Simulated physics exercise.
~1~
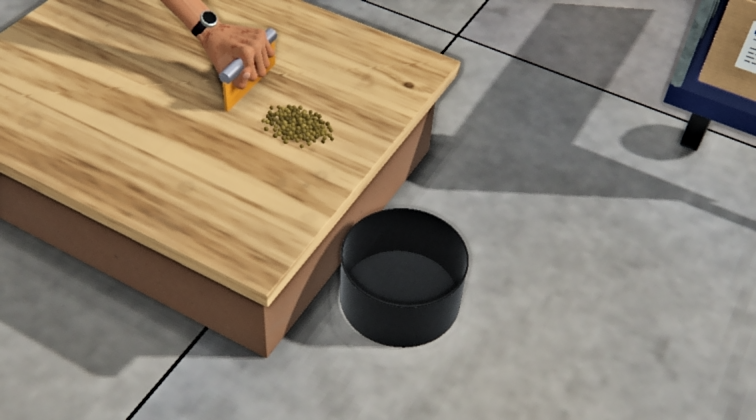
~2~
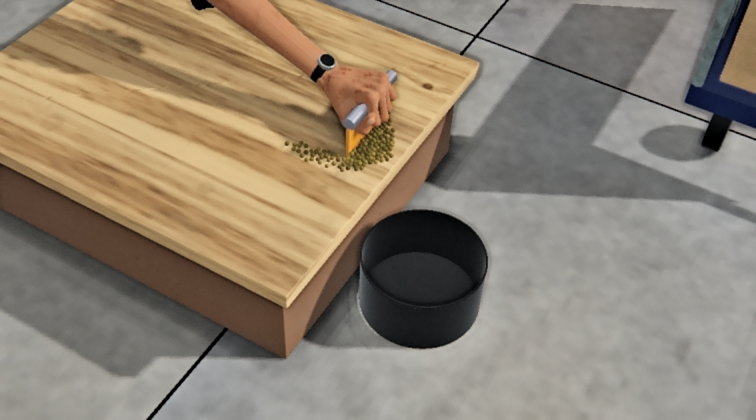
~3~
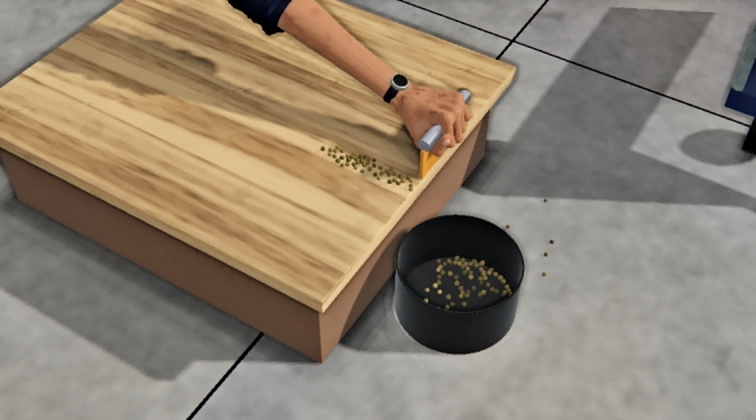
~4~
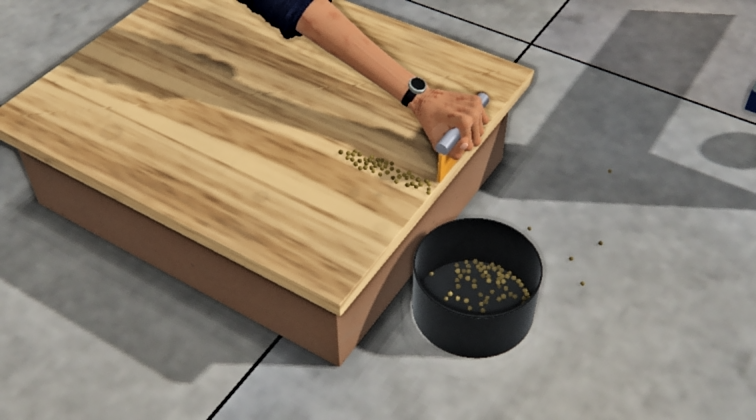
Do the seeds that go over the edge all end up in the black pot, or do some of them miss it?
Some of them miss it. A good share lands in the black pot, but others fall outside it, with a few seen scattered on the floor.
